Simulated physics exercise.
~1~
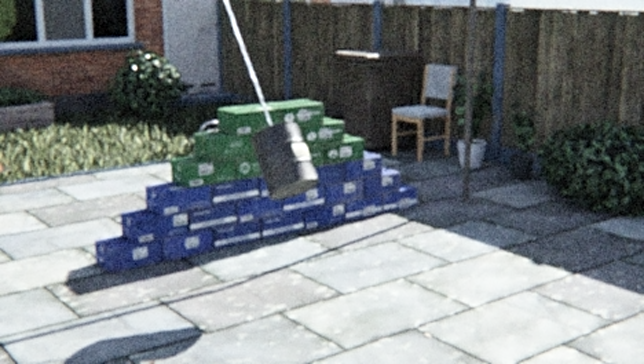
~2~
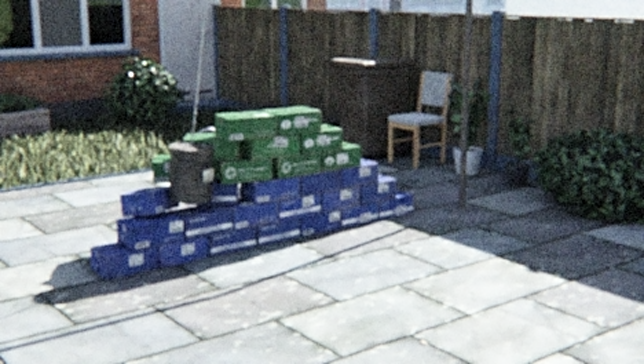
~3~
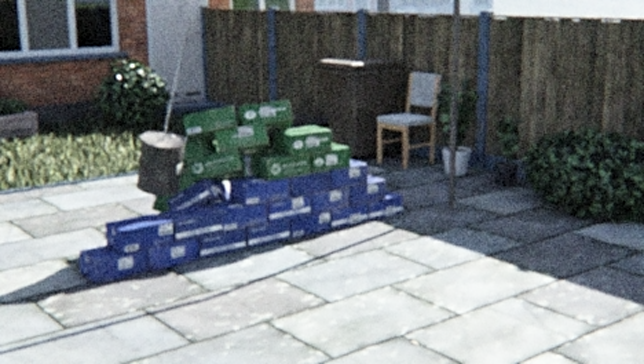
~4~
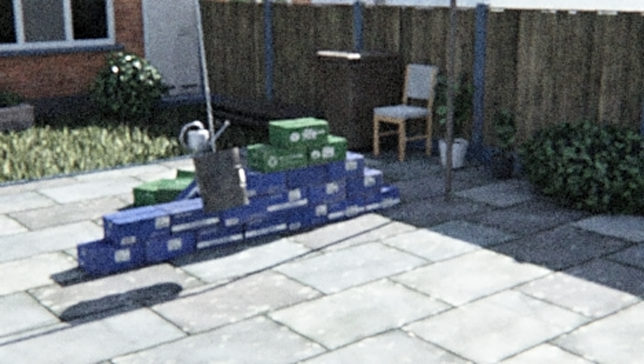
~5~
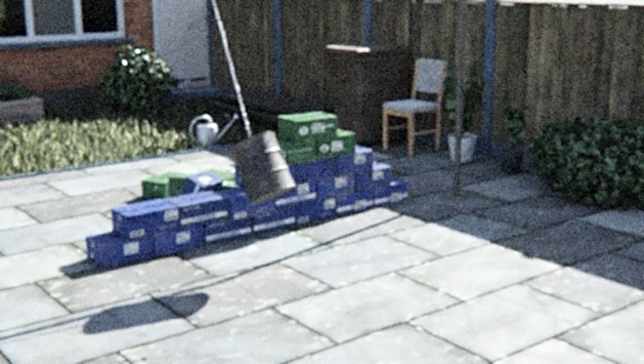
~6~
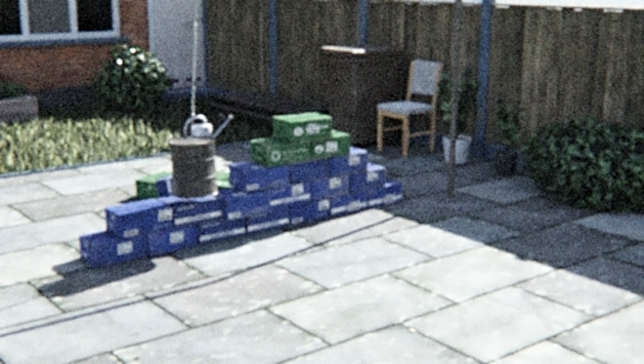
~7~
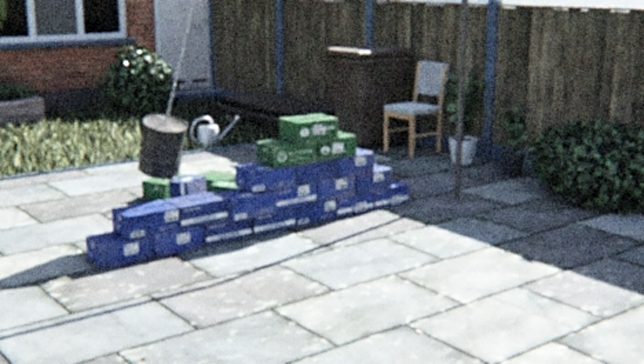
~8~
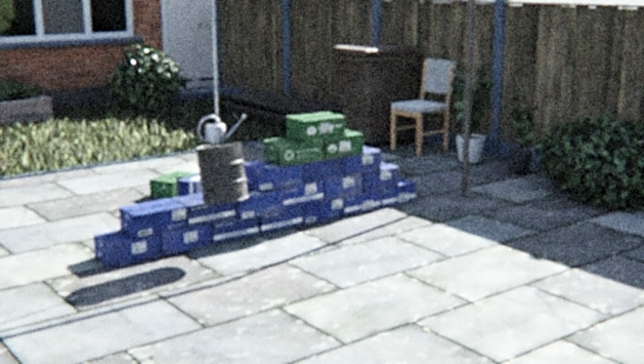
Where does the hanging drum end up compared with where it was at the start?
It starts in front of the middle of the stack and ends further left and slightly lower, hanging by the left part of the remaining boxes.
